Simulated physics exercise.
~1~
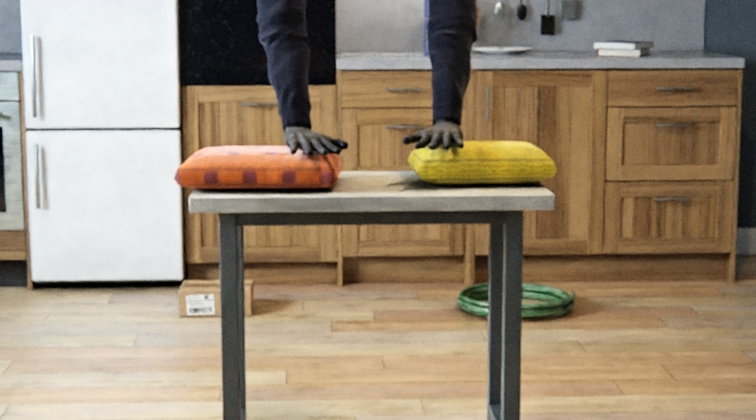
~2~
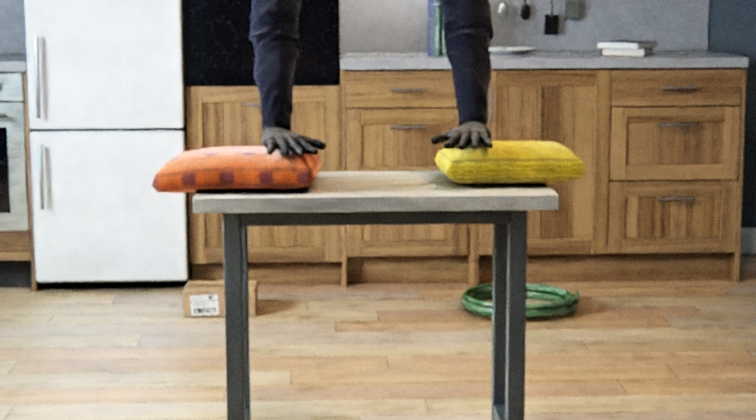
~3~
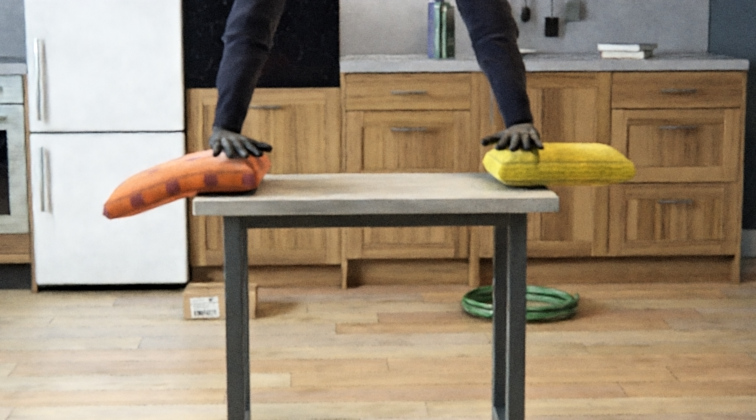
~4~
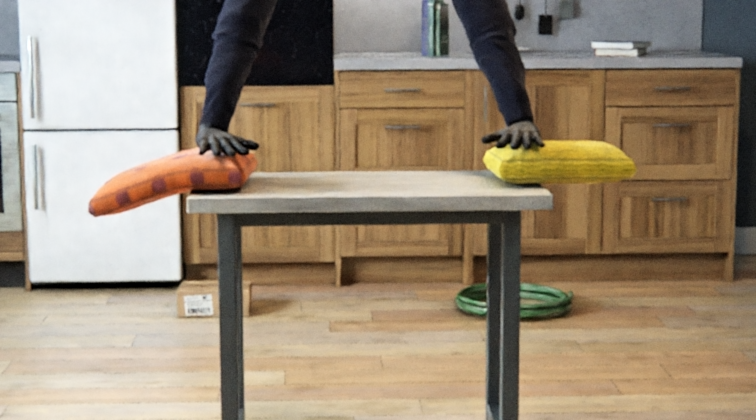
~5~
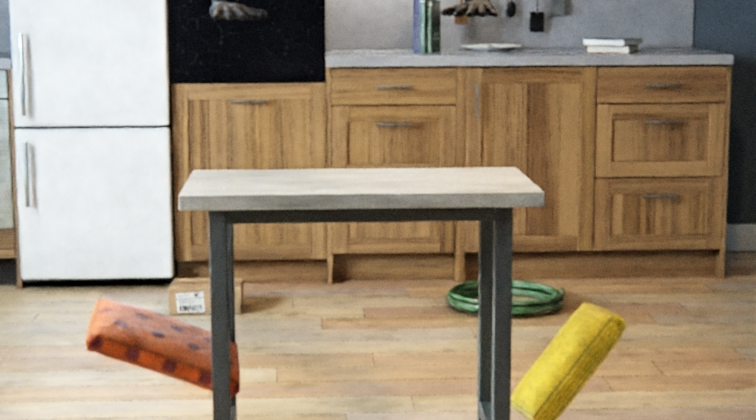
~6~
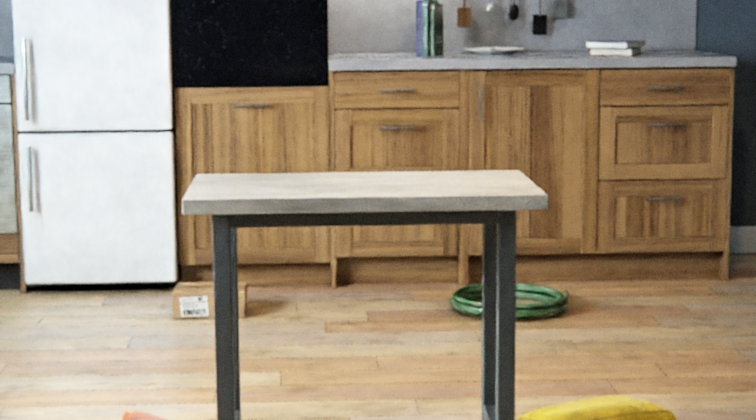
We see gloved hands slide an orange pillow to the left and a yellow soft bag to the right across a small table until both overhang its ends. The hands lift away, and both drop off opposite ends and come to rest on the wooden floor.
